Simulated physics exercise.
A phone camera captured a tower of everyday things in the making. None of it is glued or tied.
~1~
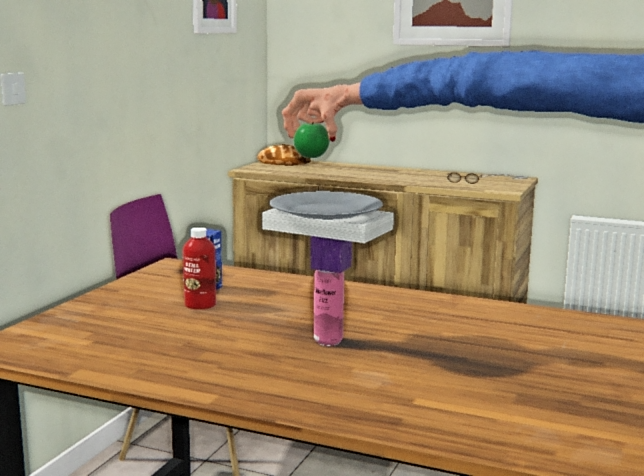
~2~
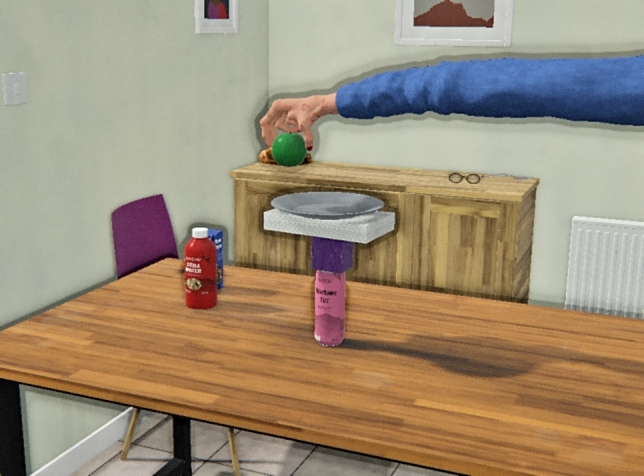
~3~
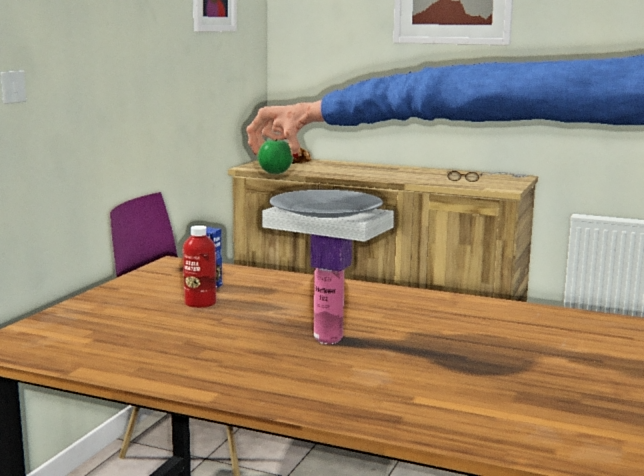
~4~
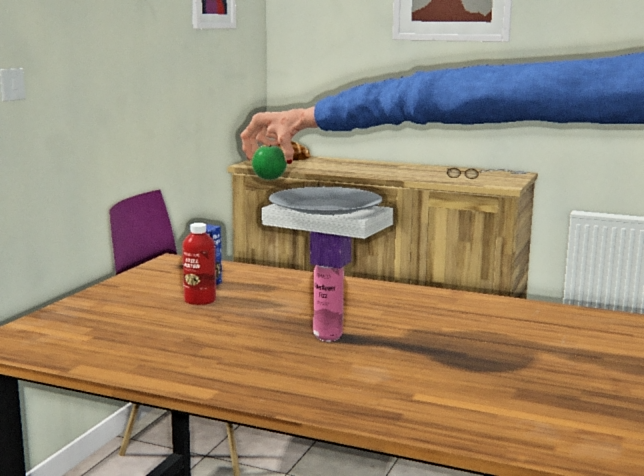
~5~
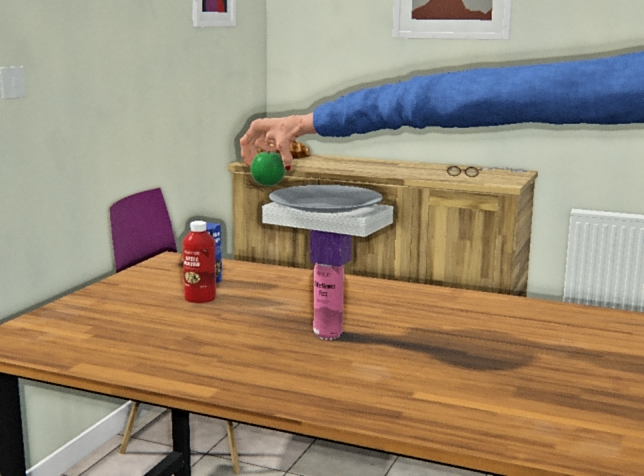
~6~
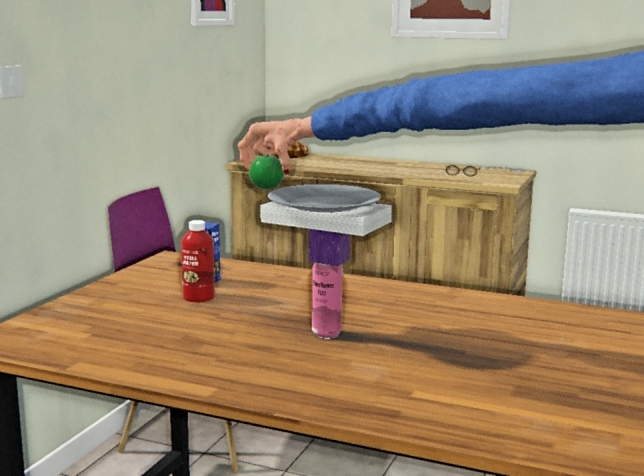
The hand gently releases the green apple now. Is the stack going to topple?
I expect something will drop.
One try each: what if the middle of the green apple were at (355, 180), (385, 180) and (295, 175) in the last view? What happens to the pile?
Case one: It stands firm; case two: It topples; case three: It stands firm.
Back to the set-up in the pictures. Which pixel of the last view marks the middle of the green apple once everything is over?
The object ends up somewhere around (232, 306).
Then, 0.30 s later than the last frame, green apple now fallen.
Then, 0.40 s later than the last frame, things are still on the move.
When it is over, fallen, green apple; the other 6 as before. End places, in pixels of the last picture, green apple near (232, 306). The pile loses its balance.
